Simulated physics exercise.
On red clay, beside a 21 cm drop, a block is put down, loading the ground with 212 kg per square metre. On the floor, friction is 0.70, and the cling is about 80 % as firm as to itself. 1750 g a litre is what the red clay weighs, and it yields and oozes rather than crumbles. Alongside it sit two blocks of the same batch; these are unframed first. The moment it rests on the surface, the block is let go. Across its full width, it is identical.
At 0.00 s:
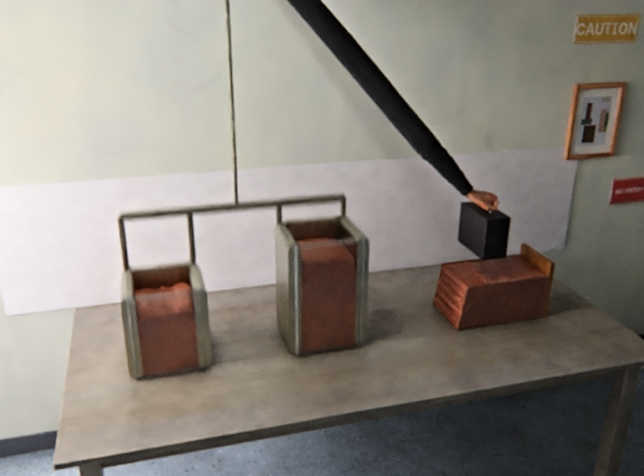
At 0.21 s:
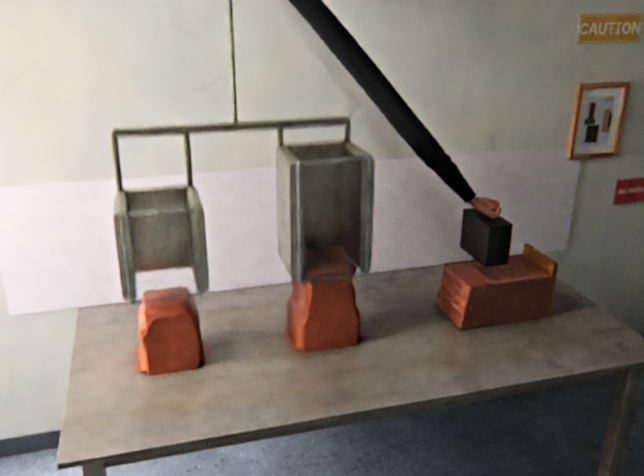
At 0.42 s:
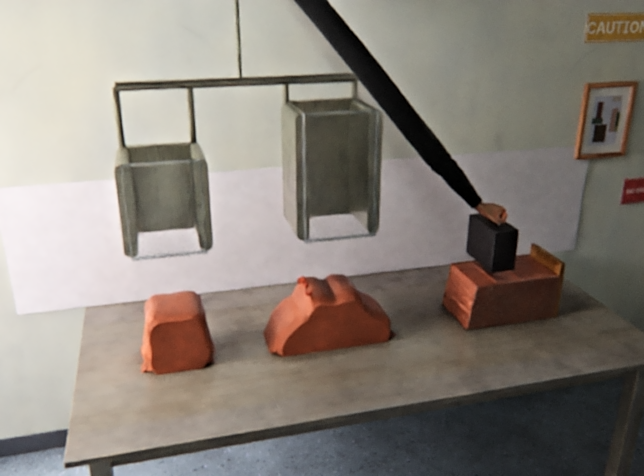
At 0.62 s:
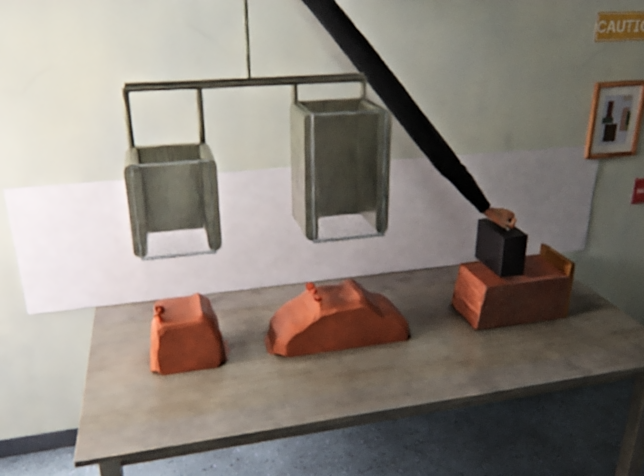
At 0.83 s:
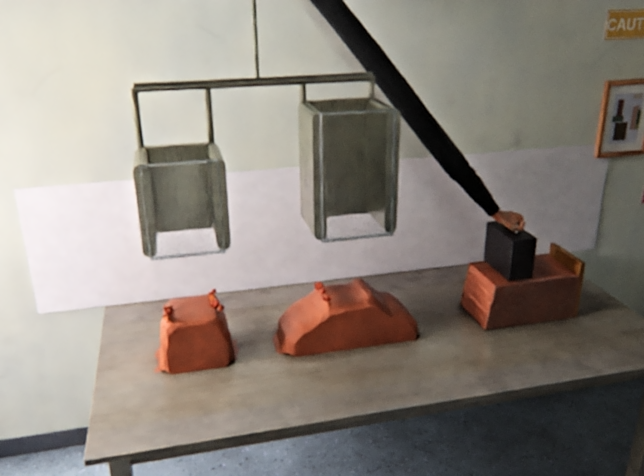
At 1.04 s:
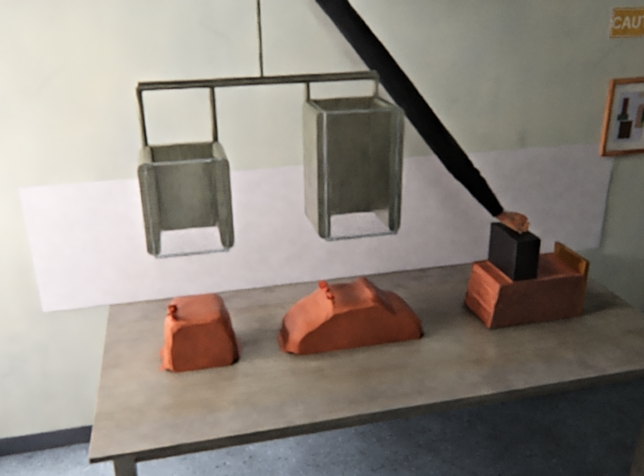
Two joined casings rose off a pair of red clay blocks, and the taller block slumped and spread wide while the smaller sagged slightly, as a hand set a black block on clay at right.
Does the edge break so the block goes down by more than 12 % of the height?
Yes, it breaks away.
After 1.20 s, the block is down by 8 % of the bank's height and leans 2 degrees.
After 1.39 s, the block is down by 28 % of the bank's height and leans 11 degrees.
After 1.58 s, the block is down by 44 % of the bank's height and leans 21 degrees.
After 1.77 s, the block is down by 51 % of the bank's height and leans 32 degrees.
After 2.08 s, at the end, the block is down by 51 % of the bank's height and leans 33 degrees.
